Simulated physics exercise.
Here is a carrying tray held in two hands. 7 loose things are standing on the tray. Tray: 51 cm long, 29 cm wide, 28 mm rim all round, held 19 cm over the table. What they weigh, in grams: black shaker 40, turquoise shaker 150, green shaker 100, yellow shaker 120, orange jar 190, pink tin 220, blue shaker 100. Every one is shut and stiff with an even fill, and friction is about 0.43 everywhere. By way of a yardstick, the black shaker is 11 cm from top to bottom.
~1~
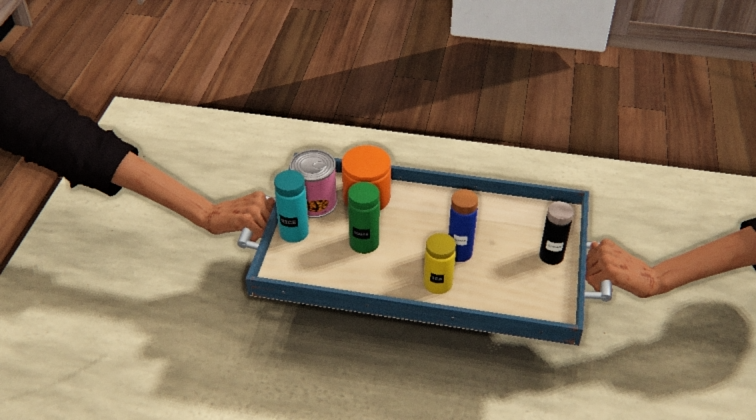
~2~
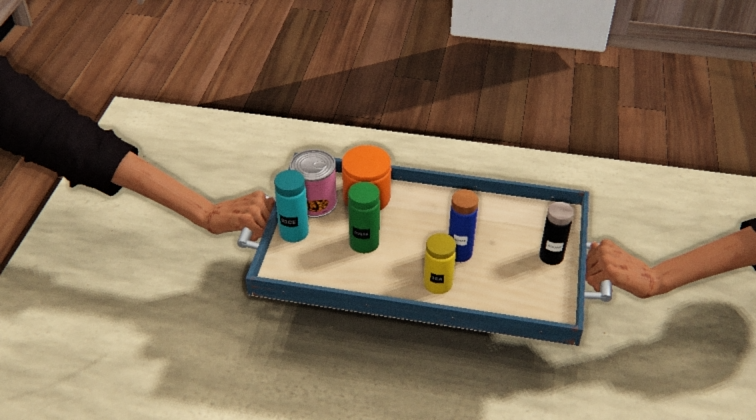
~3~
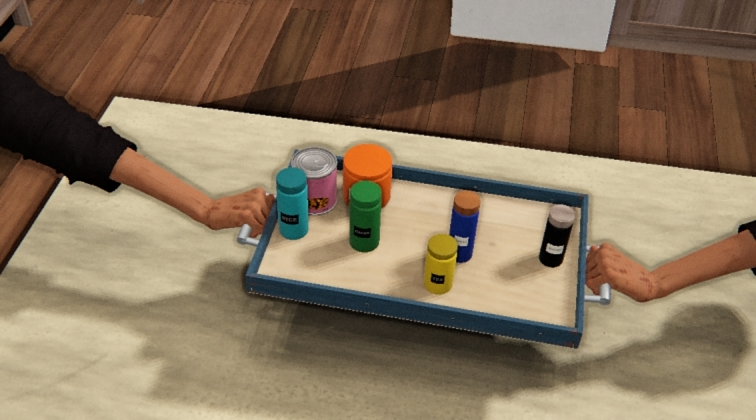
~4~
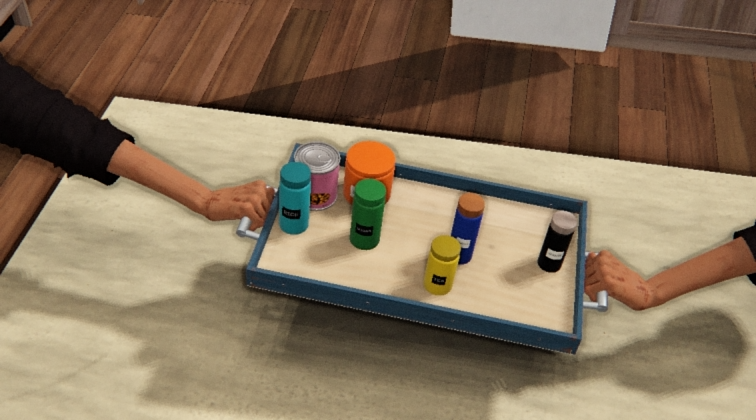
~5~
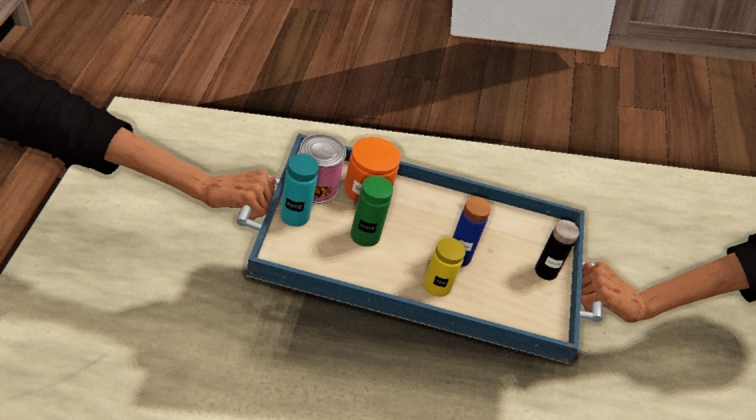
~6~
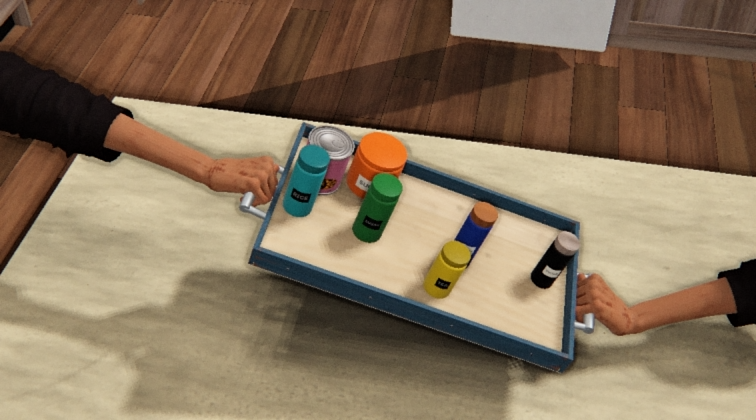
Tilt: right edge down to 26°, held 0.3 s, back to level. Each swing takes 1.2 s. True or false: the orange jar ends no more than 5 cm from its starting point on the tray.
False.
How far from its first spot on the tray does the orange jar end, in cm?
Around 26 centimetres.
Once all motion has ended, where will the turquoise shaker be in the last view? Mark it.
Its middle settles close to pixel (443, 265).
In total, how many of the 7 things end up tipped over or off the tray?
It adds up to 4.
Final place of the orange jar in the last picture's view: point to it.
It settles at around (517, 199).
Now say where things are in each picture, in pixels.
In the first picture, tray level; orange jar (367, 179); black shaker (556, 234).
In the second picture, tray level; green shaker (364, 218); yellow shaker (439, 264).
In the third picture, tilt 2°, right edge down; pink tin (315, 181); blue shaker (463, 227).
In the fourth picture, tilt 5°, right edge down; black shaker (557, 242); turquoise shaker (295, 199).
In the fifth picture, tilt 11°, right edge down; green shaker (371, 212); yellow shaker (444, 267).
In the sixth picture, tilt 17°, right edge down; orange jar (377, 167); pink tin (325, 160).
Then, 0.50 s after the last picture, tilt 26°, right edge down; black shaker now off the tray; blue shaker on its side; turquoise shaker tipped 53° from how it sat.
Then, 0.70 s after the last picture, tilt 26°, right edge down; orange jar slid 5 cm near (410, 174); turquoise shaker tipped 63° from how it sat; green shaker on its side.
Then, 1.00 s after the last picture, tilt 25°, right edge down; orange jar slid 14 cm near (456, 197); green shaker on its side; blue shaker on its side.
Then, 1.40 s after the last picture, tilt 13°, right edge down; orange jar slid 26 cm near (518, 213); turquoise shaker tipped 61° from how it sat; green shaker on its side.
At rest, off the tray, black shaker; tipped over on the tray, turquoise shaker, green shaker and blue shaker; not toppled but over 5 cm from the start, yellow shaker, orange jar and pink tin. In the last view, orange jar near (517, 199).
